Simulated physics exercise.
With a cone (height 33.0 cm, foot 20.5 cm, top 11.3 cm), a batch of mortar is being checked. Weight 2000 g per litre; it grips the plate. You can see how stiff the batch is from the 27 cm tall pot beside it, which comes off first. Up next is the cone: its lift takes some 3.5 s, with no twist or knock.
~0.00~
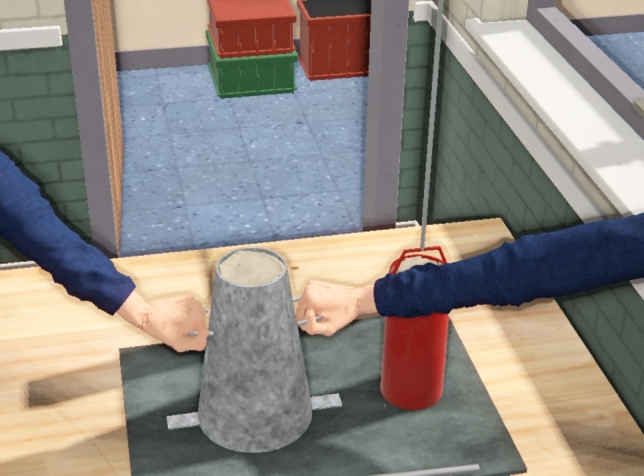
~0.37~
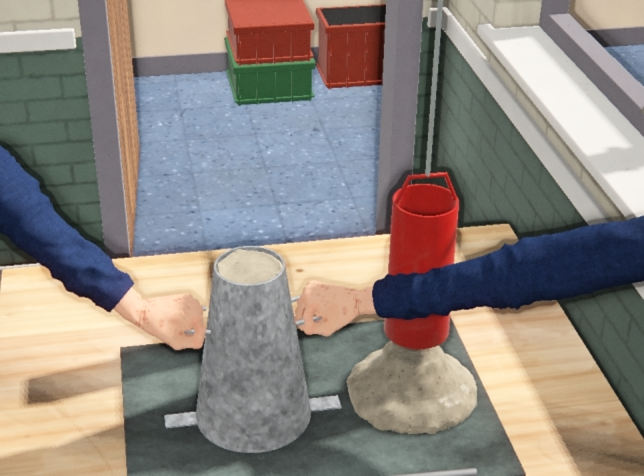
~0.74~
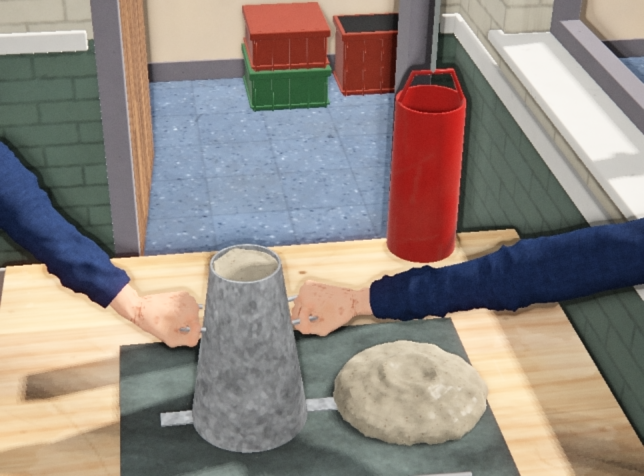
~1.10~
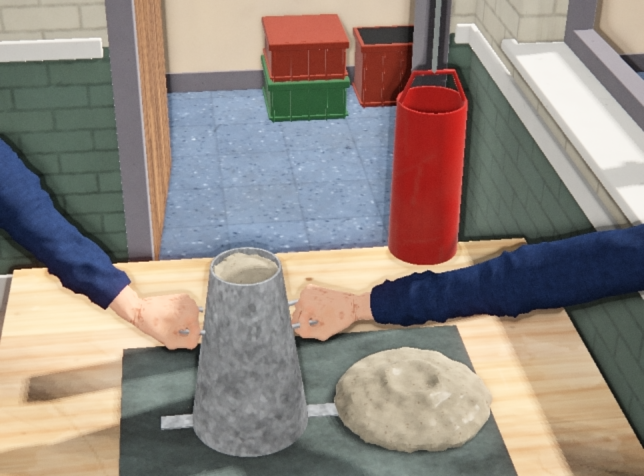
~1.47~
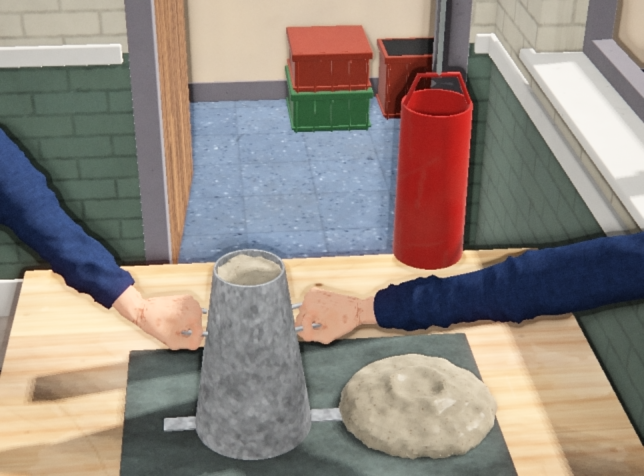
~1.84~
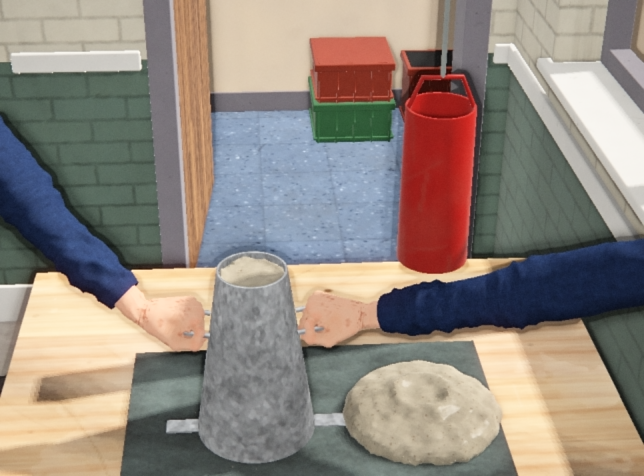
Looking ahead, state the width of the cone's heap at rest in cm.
Estimate: Roughly 43 cm.
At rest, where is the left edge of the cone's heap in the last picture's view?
I'd mark it at about (139, 435).
By 2.7 s, the cone is up 7.5 cm; the mortar has come down 19 cm to 14 cm and is 39 cm wide.
By 3.6 s, the cone is up 21 cm; the mortar has come down 24 cm to 8.9 cm and is 43 cm wide.
By 4.5 s, the cone is up 34 cm; the mortar has come down 24 cm to 8.8 cm and is 43 cm wide.
By 5.5 s, the cone is clear; the mortar has come down 24 cm to 8.8 cm and is 43 cm wide.
By 6.1 s, at rest, the cone is clear; the mortar has come down 24 cm to 8.8 cm and is 43 cm wide.
